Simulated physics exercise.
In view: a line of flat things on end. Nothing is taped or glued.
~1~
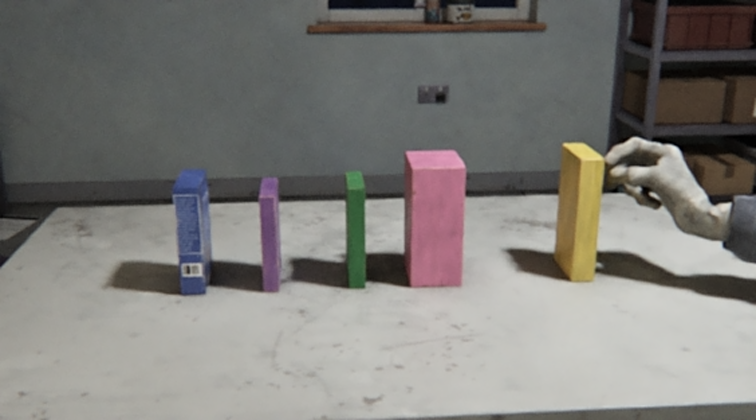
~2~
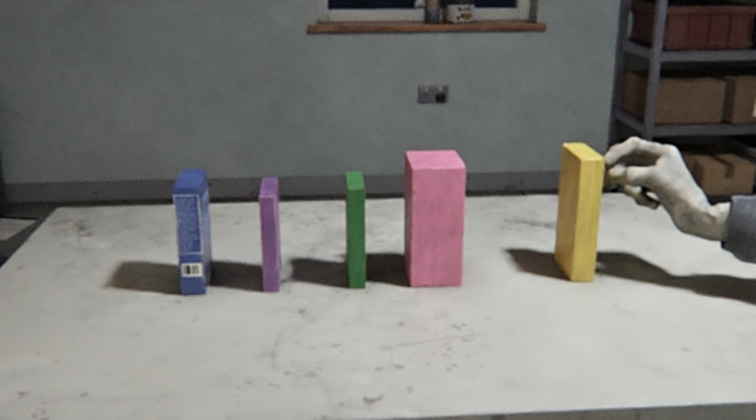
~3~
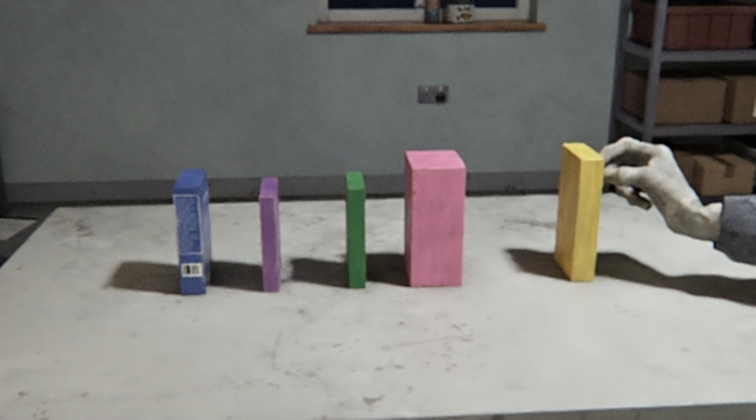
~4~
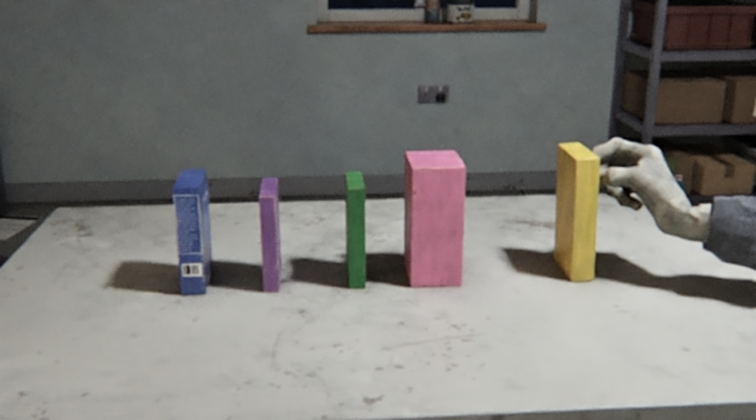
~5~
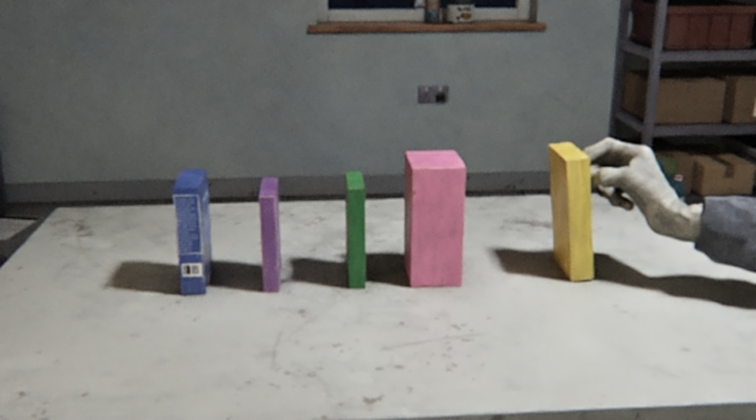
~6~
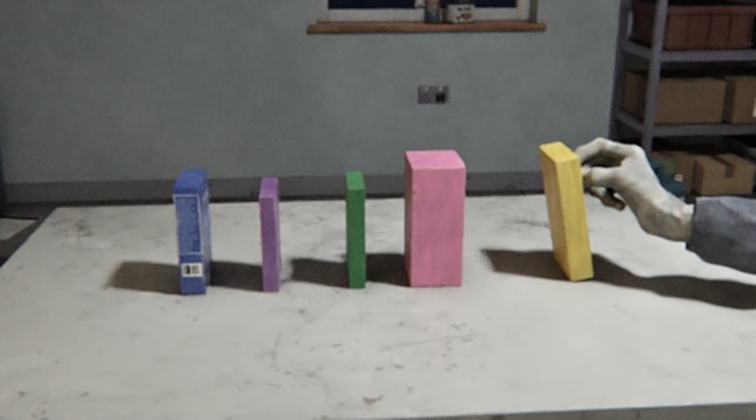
On a pale tabletop, blue, purple, green, pink and yellow blocks stood upright in a row, and a pale hand at the right pushed the top of the yellow one, tilting it slightly left.
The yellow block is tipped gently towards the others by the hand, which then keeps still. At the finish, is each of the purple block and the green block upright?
Purple block: Yes; green block: Yes.
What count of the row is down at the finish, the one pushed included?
The total comes to 1.
Then, 0.20 s later than the last frame, yellow block 27° over.
Then, 0.30 s later than the last frame, yellow block 53° over.
Then, 0.40 s later than the last frame, yellow block 80° over.
When it is over, all 3 as before. End places, in pixels of the last picture, purple block near (270, 234), green block near (356, 229).
